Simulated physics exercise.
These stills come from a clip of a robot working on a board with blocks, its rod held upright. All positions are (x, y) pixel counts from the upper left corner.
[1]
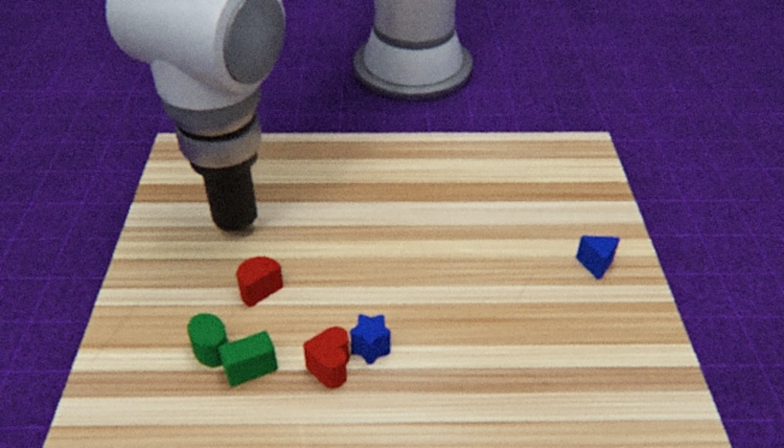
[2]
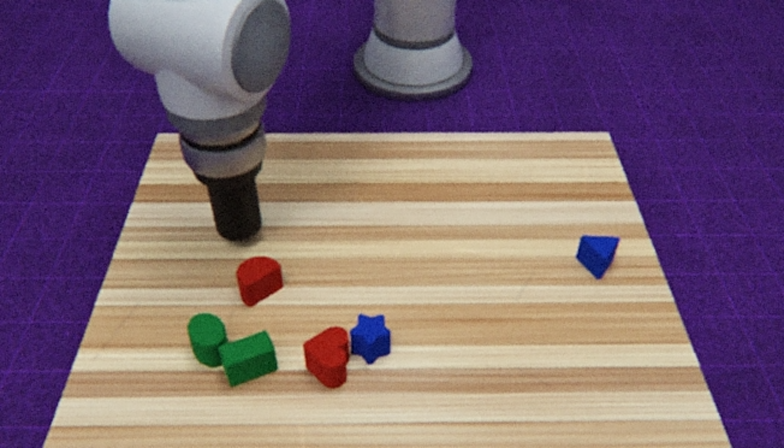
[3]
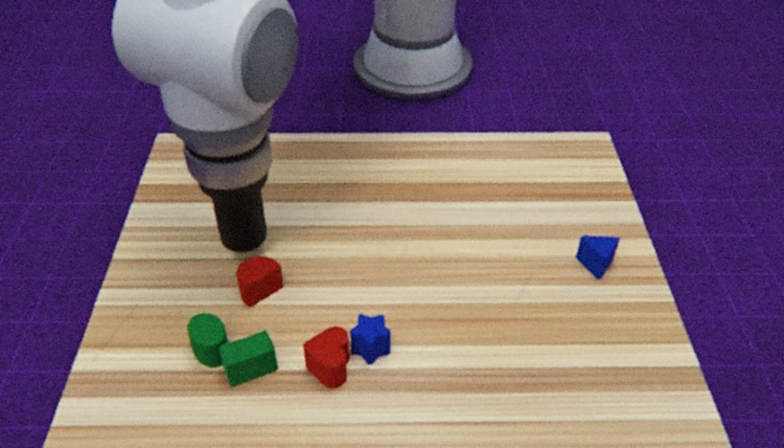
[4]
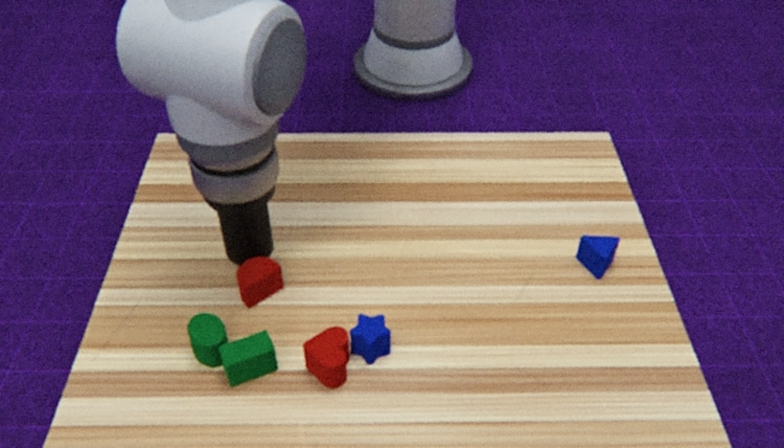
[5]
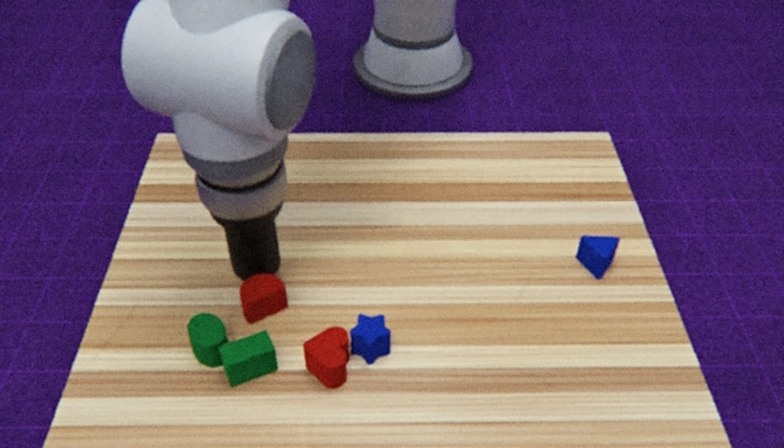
A robot arm moves down the board and nudges a red block slightly toward the viewer.
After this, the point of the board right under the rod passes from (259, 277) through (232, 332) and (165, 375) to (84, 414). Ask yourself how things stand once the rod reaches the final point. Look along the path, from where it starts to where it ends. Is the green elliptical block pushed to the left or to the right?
To the path's left.
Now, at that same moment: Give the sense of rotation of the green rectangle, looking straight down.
In a top view, it turns clockwise.
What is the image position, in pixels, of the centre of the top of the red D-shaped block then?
It ends at (259, 335).
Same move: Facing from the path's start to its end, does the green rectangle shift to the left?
That would be a yes.
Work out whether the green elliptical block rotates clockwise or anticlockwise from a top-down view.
Overhead view: Anti-clockwise.
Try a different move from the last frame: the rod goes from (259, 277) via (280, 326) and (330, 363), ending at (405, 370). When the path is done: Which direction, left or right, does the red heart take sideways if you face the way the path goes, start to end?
The red heart goes left.
On the path given first. One third of the way, rod (229, 322); green elliptical block (196, 341); green rectangle (250, 365), turned 50° clockwise; red D-shaped block (259, 334), turned 80° anticlockwise.
Two thirds of the way, rod (160, 365); green elliptical block (144, 394), turned 75° anticlockwise; green rectangle (250, 366), turned 50° clockwise; red D-shaped block (259, 335), turned 80° anticlockwise.
At the end, rod (79, 404); green elliptical block (127, 412), turned 120° anticlockwise; green rectangle (250, 366), turned 50° clockwise; red D-shaped block (259, 335), turned 80° anticlockwise; red heart in place.
